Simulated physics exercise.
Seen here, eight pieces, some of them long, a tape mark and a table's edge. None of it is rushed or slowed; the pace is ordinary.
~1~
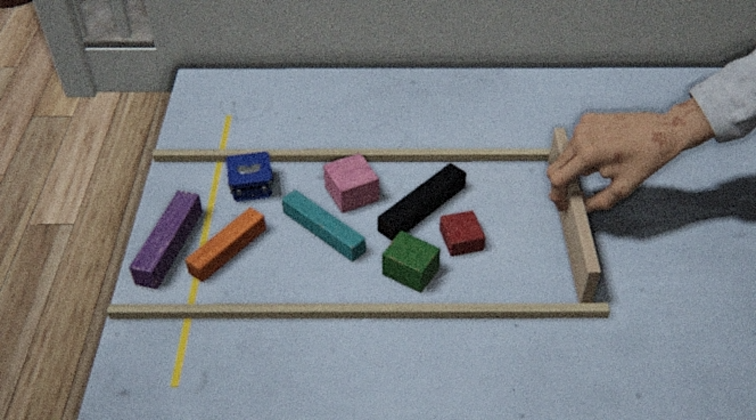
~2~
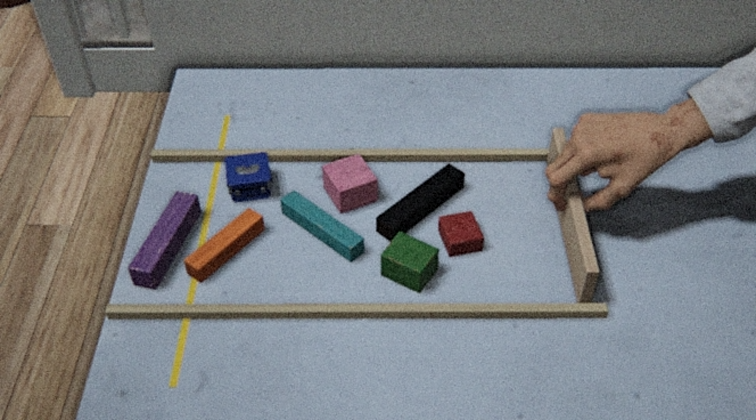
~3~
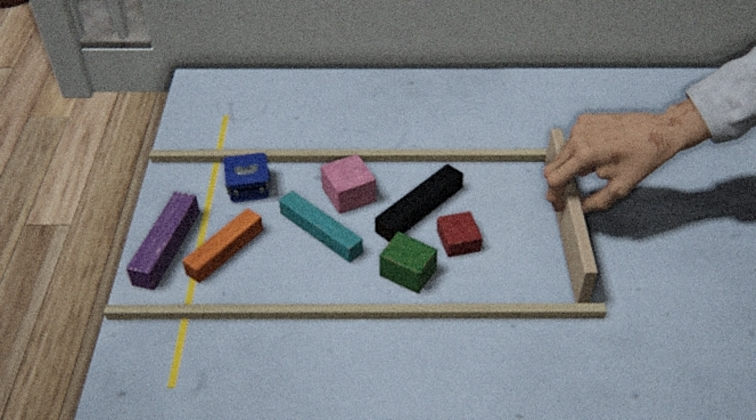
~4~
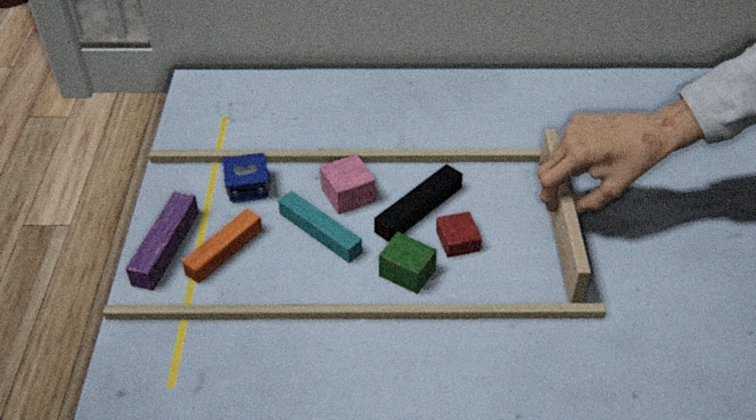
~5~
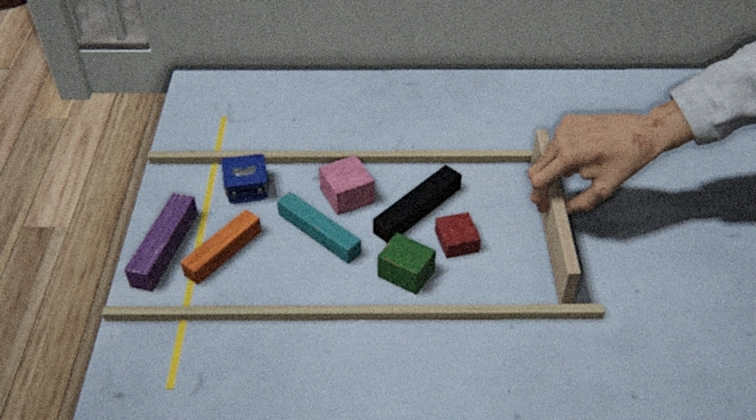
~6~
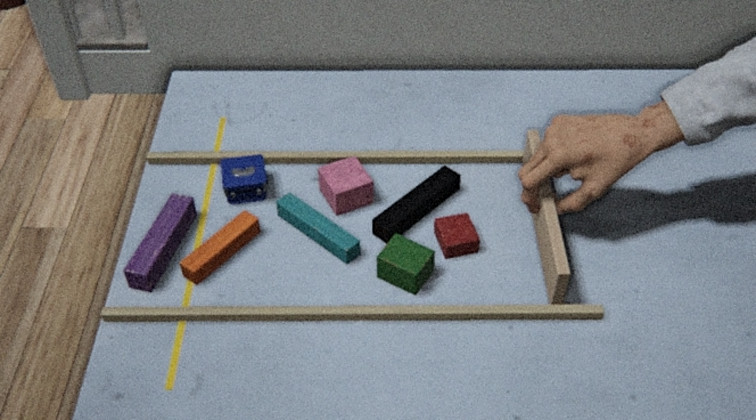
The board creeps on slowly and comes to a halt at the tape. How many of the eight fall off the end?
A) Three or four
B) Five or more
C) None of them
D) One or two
A, three or four.
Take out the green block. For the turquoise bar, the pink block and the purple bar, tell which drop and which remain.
As for the turquoise bar, it is not retained; the pink block is retained; the purple bar is not retained.
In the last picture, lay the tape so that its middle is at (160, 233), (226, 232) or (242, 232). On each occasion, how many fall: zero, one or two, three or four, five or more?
In turn: 5 or more; either one or two; one or two.
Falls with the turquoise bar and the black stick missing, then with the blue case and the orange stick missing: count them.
Tally of falls: 0 for the first try, 1 for the second.
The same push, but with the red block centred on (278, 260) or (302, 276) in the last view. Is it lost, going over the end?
The red block: Stays put, then stays put.
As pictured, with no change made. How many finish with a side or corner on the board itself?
In contact: 3.
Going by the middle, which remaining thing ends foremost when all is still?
The one in question is the pink block.
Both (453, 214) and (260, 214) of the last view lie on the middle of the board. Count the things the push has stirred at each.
The first number is 2, the next one 8.
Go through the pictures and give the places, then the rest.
The first frame shows purple bar (168, 238); orange stick (227, 244); blue case (250, 178); board (572, 211); tape (206, 230).
The second frame shows orange stick (226, 244); green block (410, 262).
The third frame shows blue case (248, 179); board (569, 212).
The fourth frame shows purple bar (164, 239); red block (458, 234).
The fifth frame shows orange stick (222, 246); black stick (418, 203).
The sixth frame shows purple bar (162, 241); orange stick (221, 247); blue case (245, 180); board (544, 213); tape (200, 232).
Soon after, none off yet; purple bar at rest near (162, 241); orange stick at rest near (221, 247); blue case at rest near (245, 180).
After that, none off yet; purple bar at rest near (162, 241); orange stick moving near (214, 246); blue case at rest near (241, 180).
And then, none off yet; purple bar displaced a little near (120, 240); orange stick displaced about its own width near (145, 241); blue case displaced well along near (162, 178).
In the end, the number that fall off is three or four; gone, turquoise bar, blue case, orange stick and purple bar.
